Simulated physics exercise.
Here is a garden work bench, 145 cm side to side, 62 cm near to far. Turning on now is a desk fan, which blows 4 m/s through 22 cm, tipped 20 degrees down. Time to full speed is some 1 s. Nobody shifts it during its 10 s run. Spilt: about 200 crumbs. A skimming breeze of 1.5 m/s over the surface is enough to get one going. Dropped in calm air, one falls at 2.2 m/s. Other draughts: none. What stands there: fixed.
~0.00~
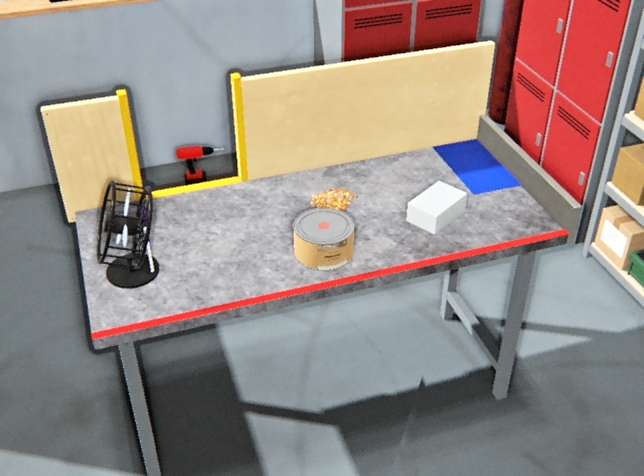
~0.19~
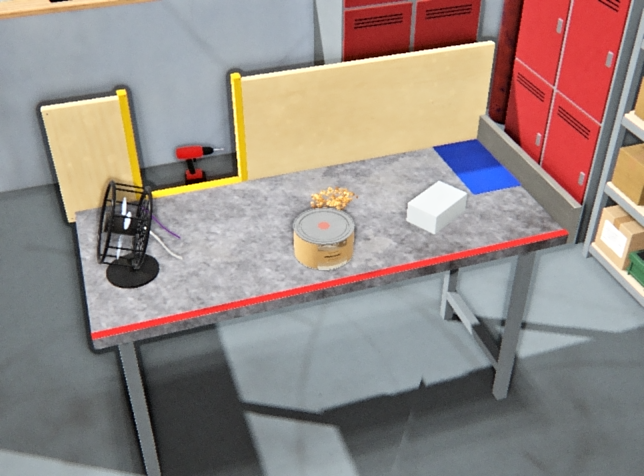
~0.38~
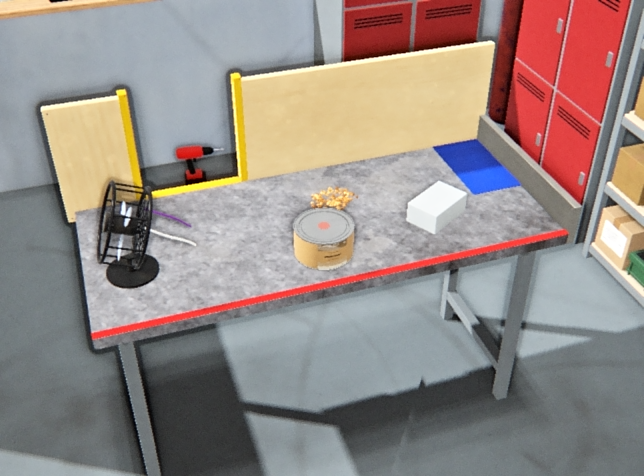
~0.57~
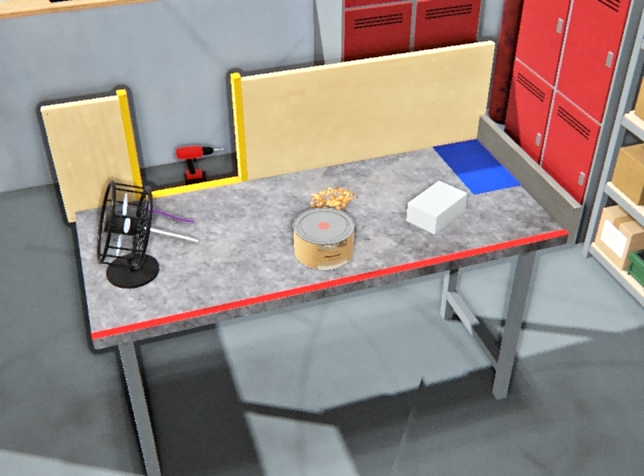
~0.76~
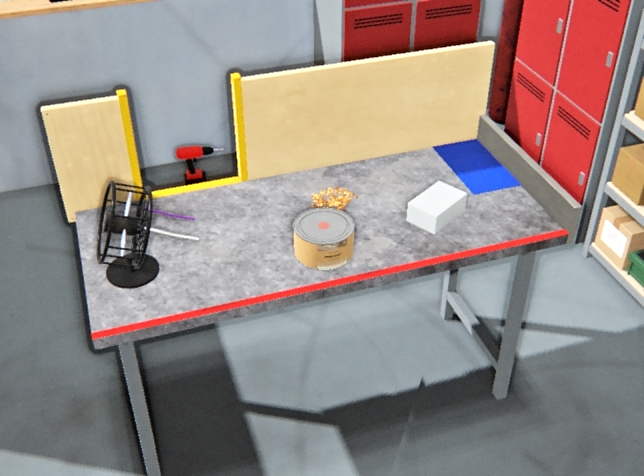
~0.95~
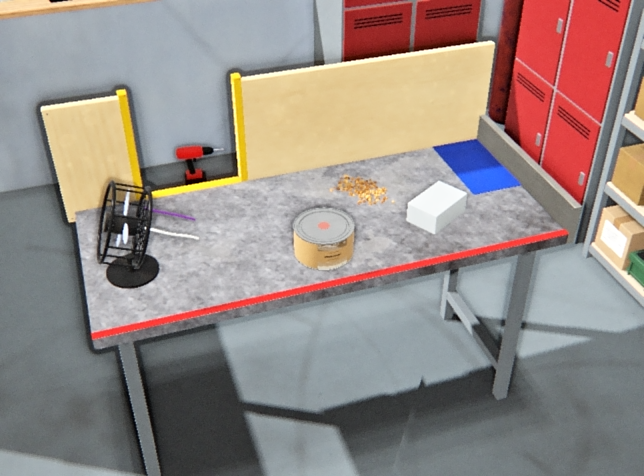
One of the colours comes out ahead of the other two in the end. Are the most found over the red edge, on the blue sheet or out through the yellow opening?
Most are at blue.
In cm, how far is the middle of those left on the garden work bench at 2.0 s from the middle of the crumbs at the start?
I'd say close to 65 cm.
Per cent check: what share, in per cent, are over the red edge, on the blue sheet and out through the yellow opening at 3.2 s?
I'd say around 10 per cent at red, 90 per cent at blue, 0 per cent at yellow.
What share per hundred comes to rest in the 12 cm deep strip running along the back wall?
It comes to close to 90 per cent.
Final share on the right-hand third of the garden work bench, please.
Roughly 90 in a hundred.
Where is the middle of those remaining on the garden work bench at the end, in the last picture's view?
Centre: Roughly (469, 139).
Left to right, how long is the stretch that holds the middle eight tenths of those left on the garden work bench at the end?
The middle group spans some 10 cm.
After 2.0 s the count stands so, 7 % are over the red edge, 0 % out through the yellow opening and 92 % on the blue sheet; the middle of those still in play is near (477, 139).
After 3.2 s the count stands so, 8 % are over the red edge, 0 % out through the yellow opening and 92 % on the blue sheet; the middle of those still in play is near (477, 139).
After 5.5 s the count stands so, 8 % are over the red edge, 0 % out through the yellow opening and 92 % on the blue sheet; the middle of those still in play is near (476, 139).
After 10.0 s, at the end, 10 % are over the red edge, 0 % out through the yellow opening and 90 % on the blue sheet; the middle of those still in play is near (469, 139).
